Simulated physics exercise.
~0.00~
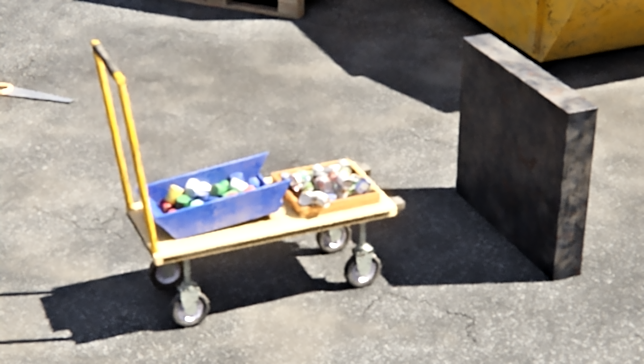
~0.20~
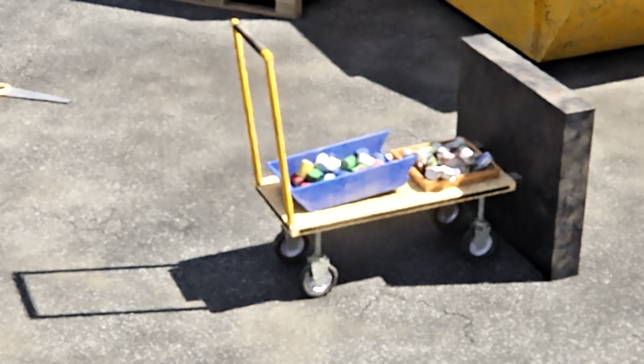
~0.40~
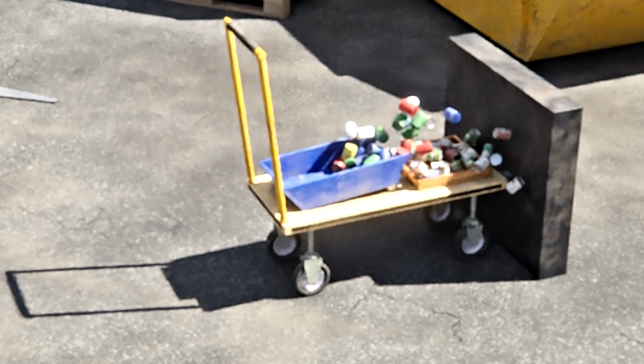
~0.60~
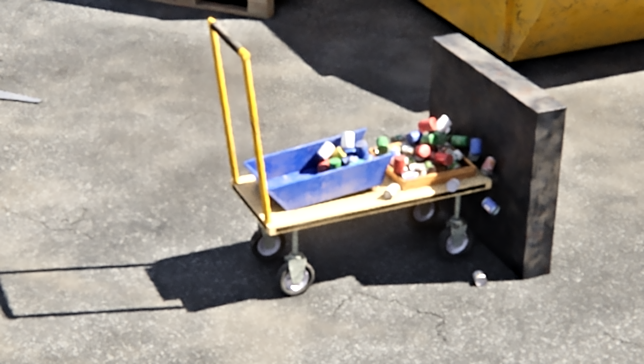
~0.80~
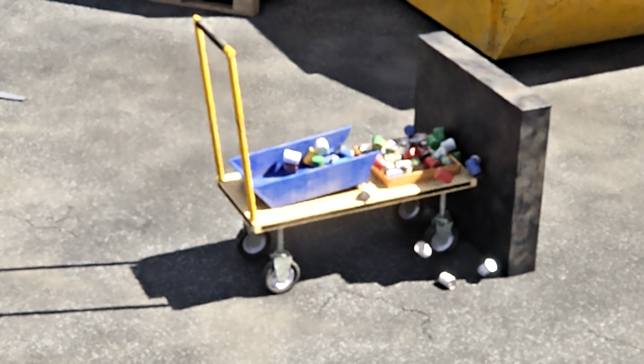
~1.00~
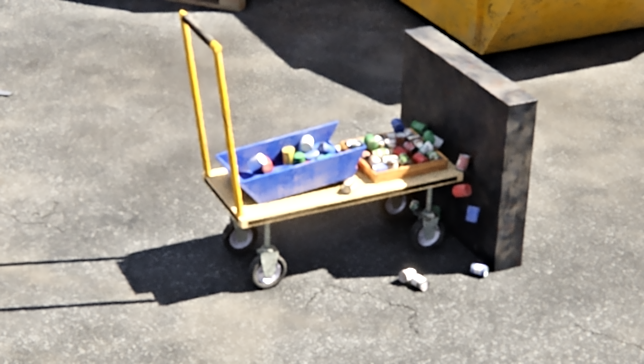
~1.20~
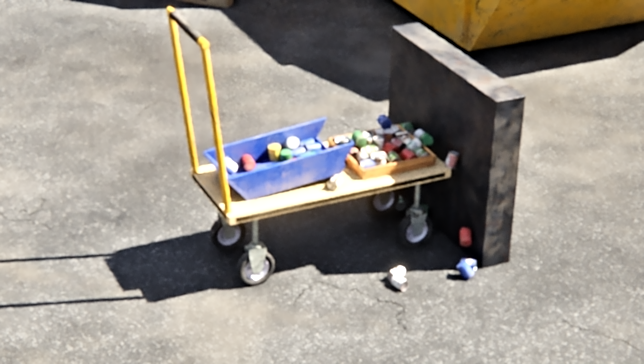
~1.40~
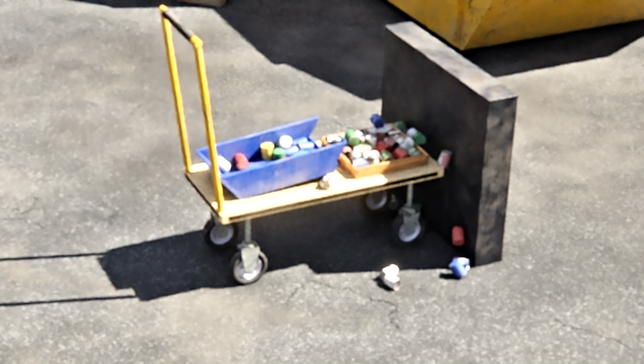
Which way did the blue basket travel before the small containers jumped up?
It travelled to the right, riding on the trolley towards the dark wall.
